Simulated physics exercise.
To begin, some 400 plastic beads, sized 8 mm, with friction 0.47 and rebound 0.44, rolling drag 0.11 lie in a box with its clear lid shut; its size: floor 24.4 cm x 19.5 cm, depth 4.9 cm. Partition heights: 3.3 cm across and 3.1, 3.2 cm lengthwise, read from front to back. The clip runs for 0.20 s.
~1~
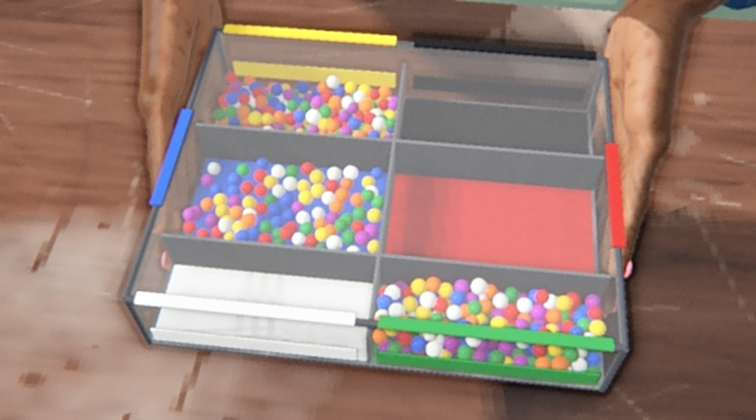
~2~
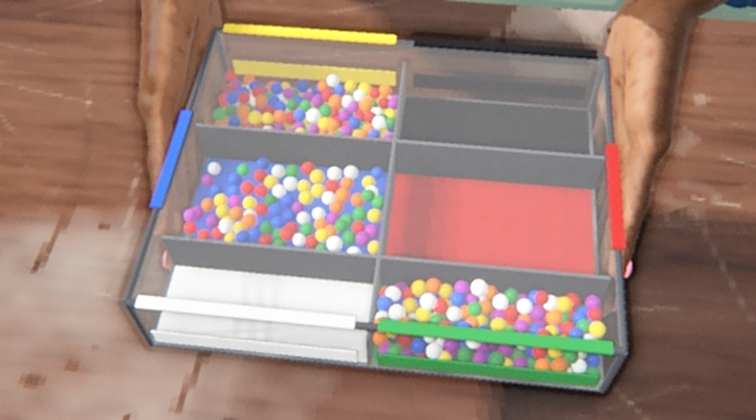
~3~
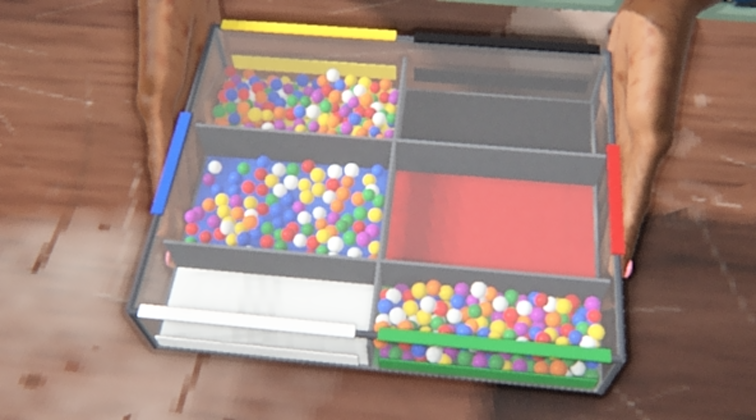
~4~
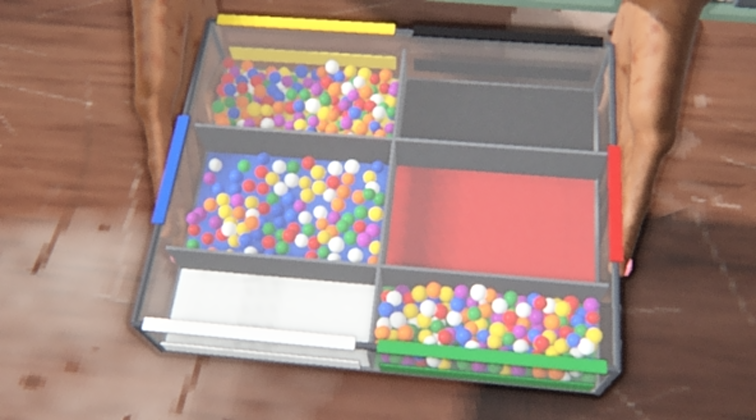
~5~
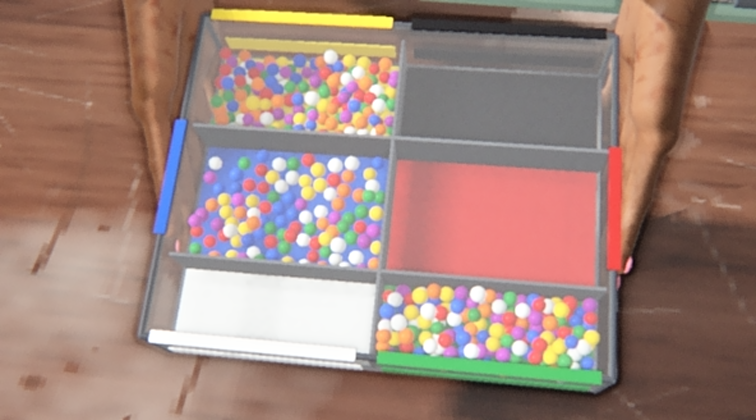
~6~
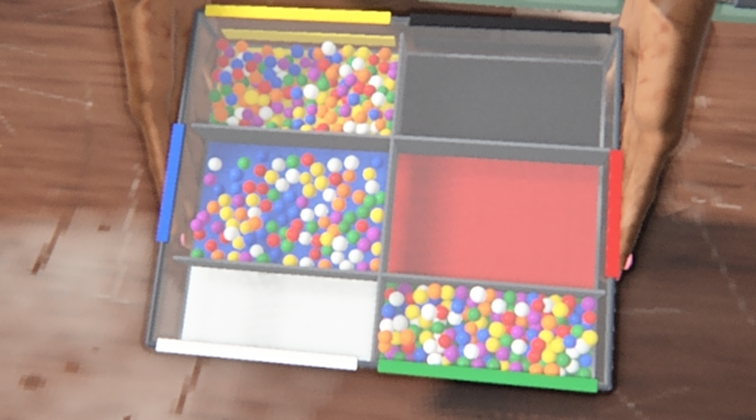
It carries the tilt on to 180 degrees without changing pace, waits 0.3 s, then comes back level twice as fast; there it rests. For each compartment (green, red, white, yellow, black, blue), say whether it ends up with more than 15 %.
Green: More, red: Not more, white: More, yellow: Not more, black: Not more, blue: More.
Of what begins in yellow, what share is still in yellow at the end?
Roughly 20 percent.
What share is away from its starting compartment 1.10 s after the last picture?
Some 40 per cent.
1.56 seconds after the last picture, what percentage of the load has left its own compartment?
Around 50 %.
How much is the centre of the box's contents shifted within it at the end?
Roughly 5.5 cm.
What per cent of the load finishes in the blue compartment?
I'd put it at about 20 percent.
Then, 0.61 s after the last picture, tilt 132 degrees; green 35 %, white 10 %, yellow 30 %, blue 25 %; middle of all pieces near (369, 197).
Then, 1.10 s after the last picture, tilt 180 degrees; green 35 %, white 25 %, yellow 20 %, blue 20 %; middle of all pieces near (380, 148).
Then, 1.56 s after the last picture, tilt 84 degrees; green 35 %, white 30 %, yellow 10 %, blue 25 %; middle of all pieces near (358, 264).
Then, 2.01 s after the last picture, tilt 0 degrees; green 35 %, white 35 %, yellow 10 %, blue 20 %; middle of all pieces near (335, 292).
In the end, green 35 %, red 0 %, white 35 %, yellow 10 %, black 0 %, blue 20 %.
